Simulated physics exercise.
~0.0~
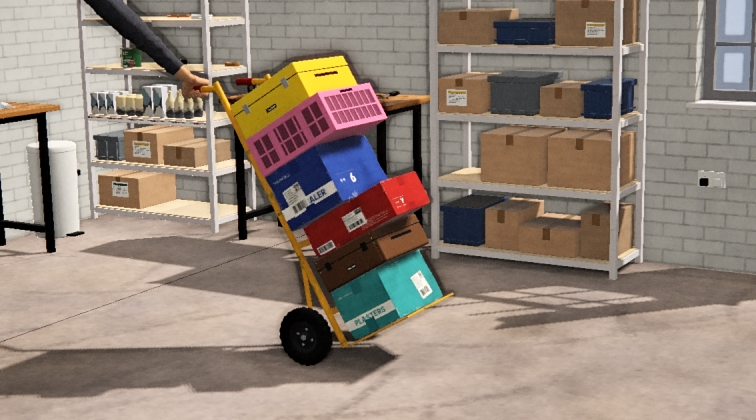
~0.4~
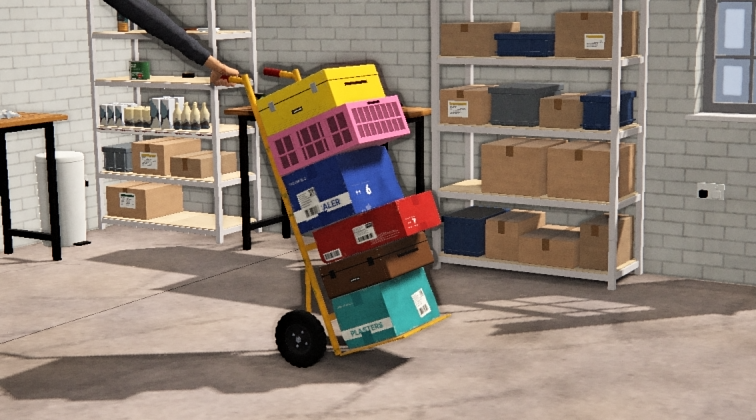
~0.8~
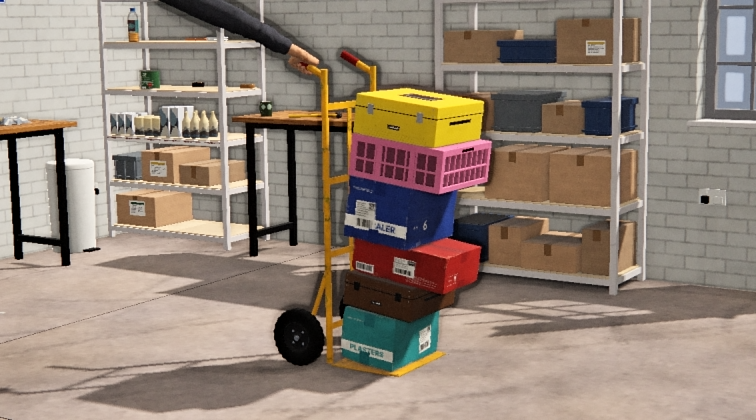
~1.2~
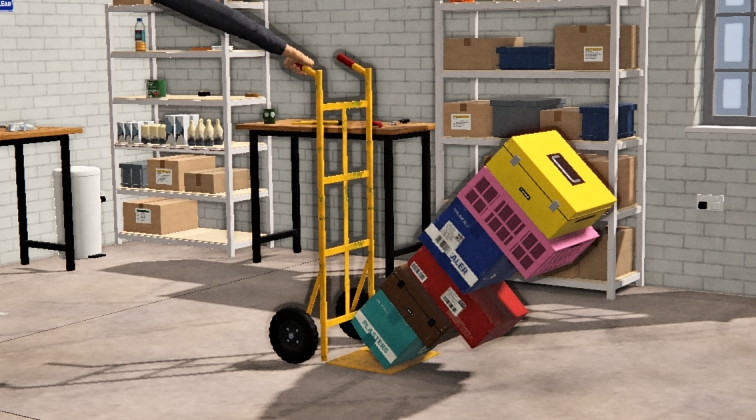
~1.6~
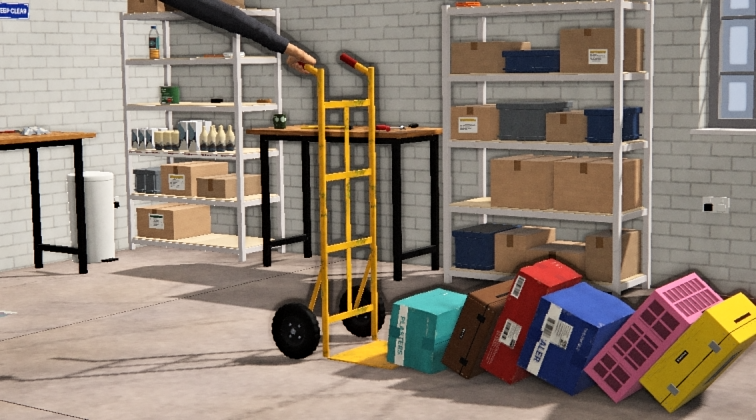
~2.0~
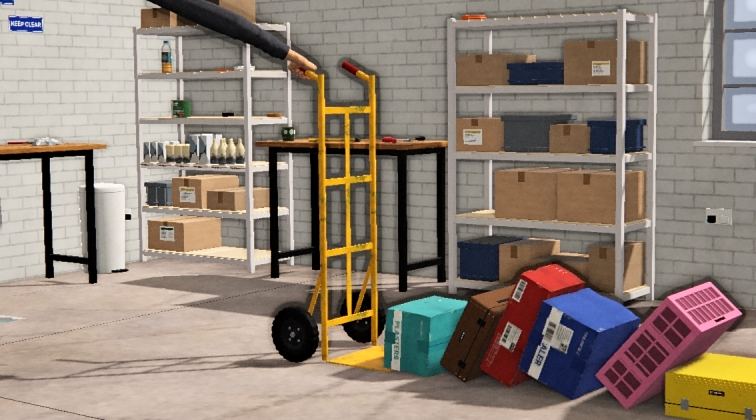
A yellow sack truck stacked with six colourful boxes and crates is tipped upright by a hand on its handle, and the stack topples forward to the right, leaving the items strewn in a leaning row across the floor, the yellow box farthest from the standing truck.
